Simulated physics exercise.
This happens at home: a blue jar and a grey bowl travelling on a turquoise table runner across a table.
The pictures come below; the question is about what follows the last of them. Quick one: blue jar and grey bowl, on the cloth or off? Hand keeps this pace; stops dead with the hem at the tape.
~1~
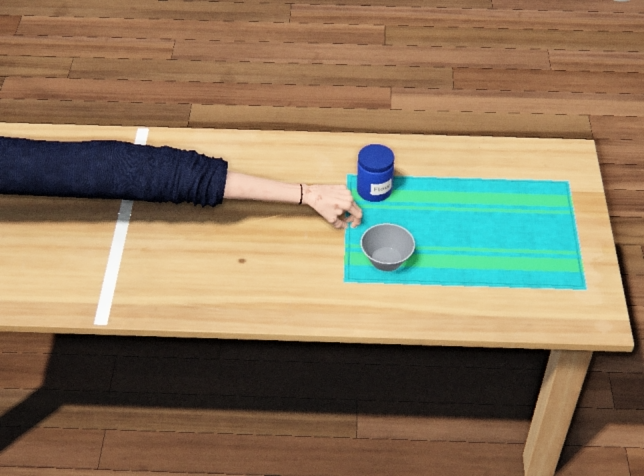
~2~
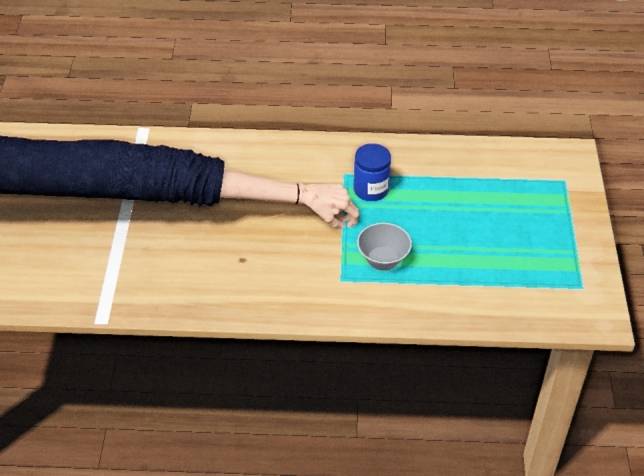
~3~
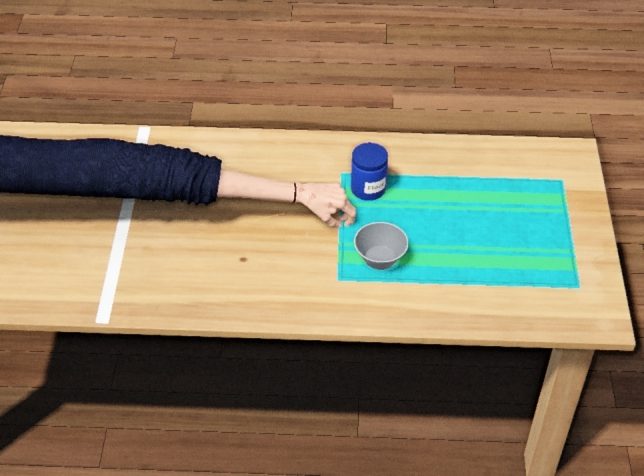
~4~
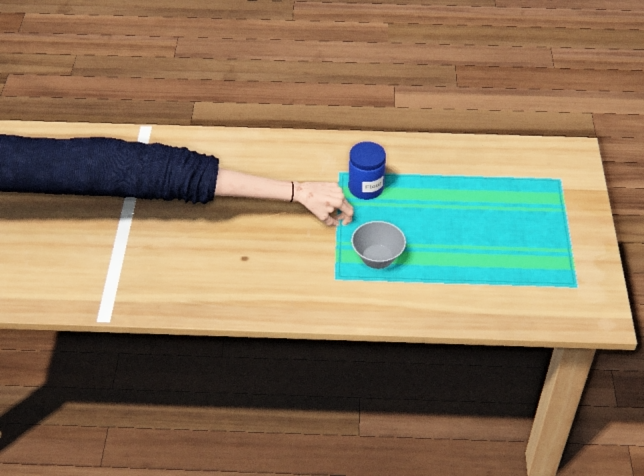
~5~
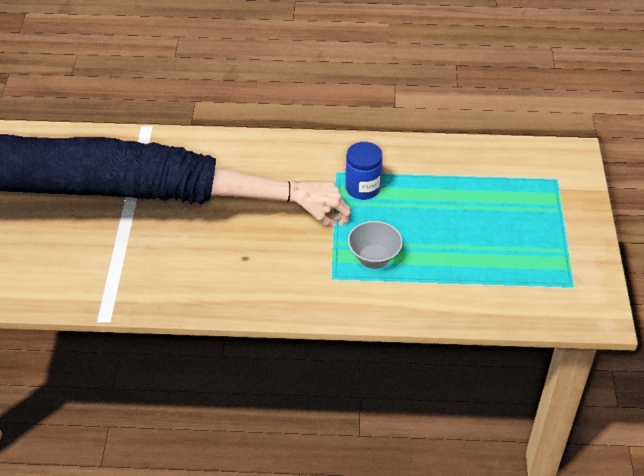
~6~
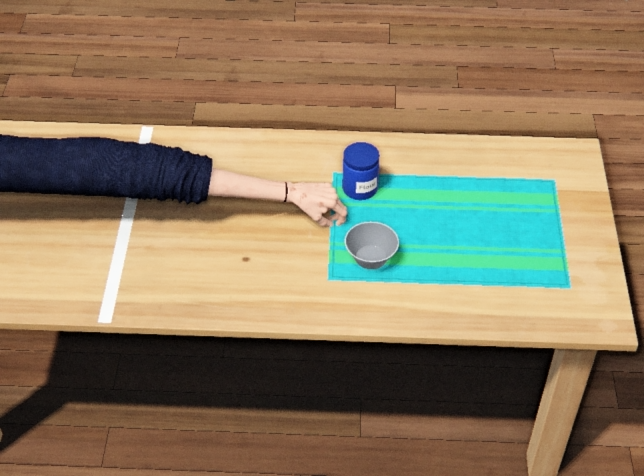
Blue jar - on. Grey bowl - on.
Then, 2.60 s past the final frame, hem at the tape; blue jar on the cloth near (166, 165); grey bowl on the cloth near (166, 243).
When it is over, hem at the tape; blue jar on the cloth near (163, 165); grey bowl on the cloth near (163, 243). The blue jar remains aboard and the grey bowl keeps its seat.
